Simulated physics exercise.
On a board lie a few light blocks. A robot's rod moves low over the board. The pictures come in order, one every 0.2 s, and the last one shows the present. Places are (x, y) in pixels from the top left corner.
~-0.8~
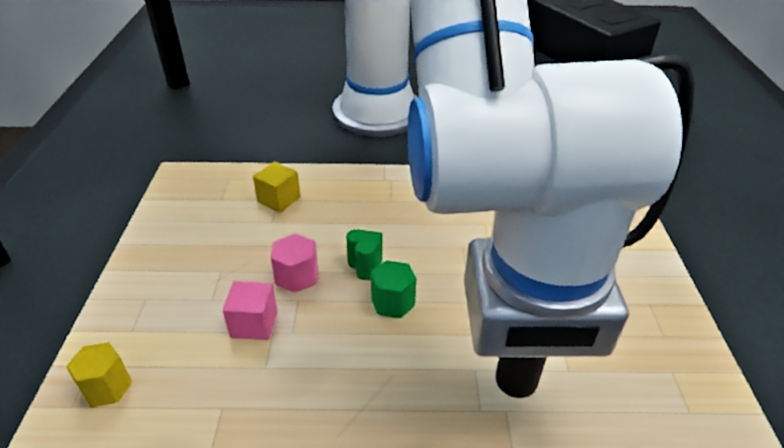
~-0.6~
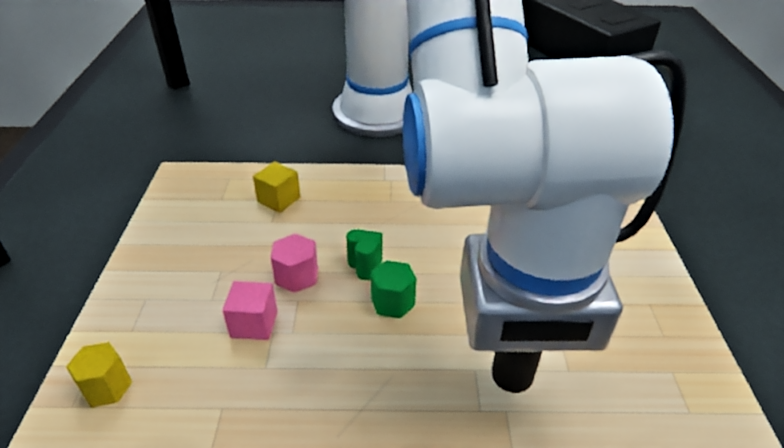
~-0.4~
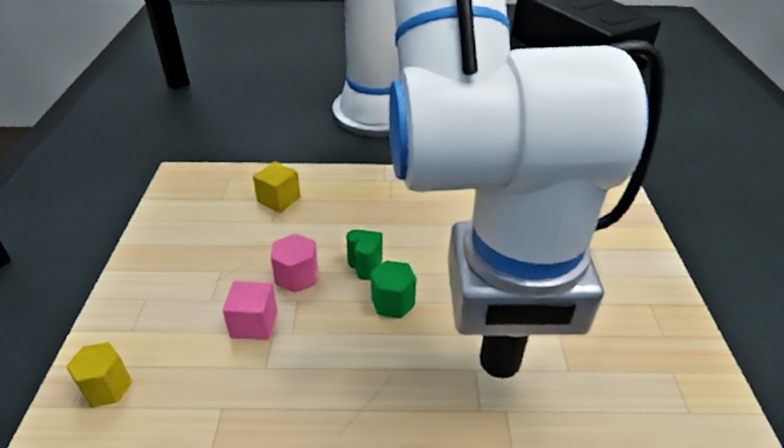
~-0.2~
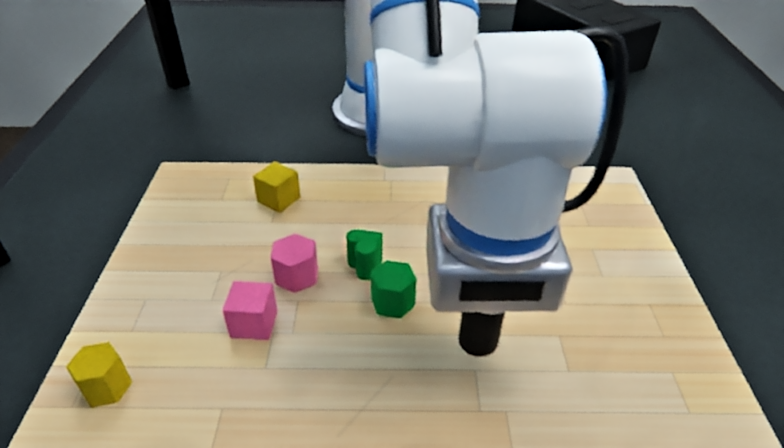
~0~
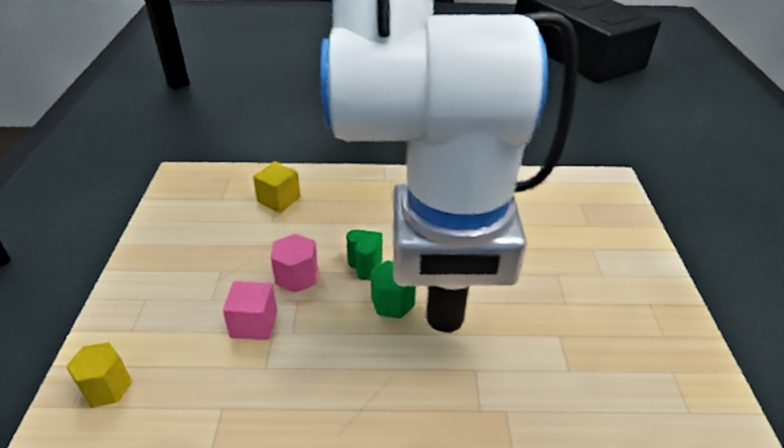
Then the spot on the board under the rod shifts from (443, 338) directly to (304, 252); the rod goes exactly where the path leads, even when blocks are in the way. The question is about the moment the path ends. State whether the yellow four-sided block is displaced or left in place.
Once the path is done, it remains where it sat before.
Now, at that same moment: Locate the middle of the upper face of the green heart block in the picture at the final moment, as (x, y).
Its top centre lands on (339, 203).
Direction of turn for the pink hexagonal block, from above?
Rotation: Counter-clockwise.
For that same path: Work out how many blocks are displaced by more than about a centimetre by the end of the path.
The answer will be at least three.
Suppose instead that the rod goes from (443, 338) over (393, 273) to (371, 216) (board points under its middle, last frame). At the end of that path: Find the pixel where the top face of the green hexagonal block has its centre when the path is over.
Its top centre is at about (360, 258).
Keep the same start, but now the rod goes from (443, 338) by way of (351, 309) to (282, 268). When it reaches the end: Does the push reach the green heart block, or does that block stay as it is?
It leaves its spot.
What follows on the original path. One third of the way, rod (391, 288); green heart block (358, 230); green hexagonal block (369, 257), turned 15° clockwise.
Two thirds of the way, rod (344, 259); pink hexagonal block (289, 248), turned 15° anticlockwise; green heart block (342, 207), turned 80° clockwise; green hexagonal block (328, 229), turned 20° clockwise.
At the end, rod (301, 233); yellow four-sided block still; pink hexagonal block (271, 244), turned 50° anticlockwise; green heart block (339, 203), turned 120° clockwise; green hexagonal block (296, 202), turned 50° clockwise.
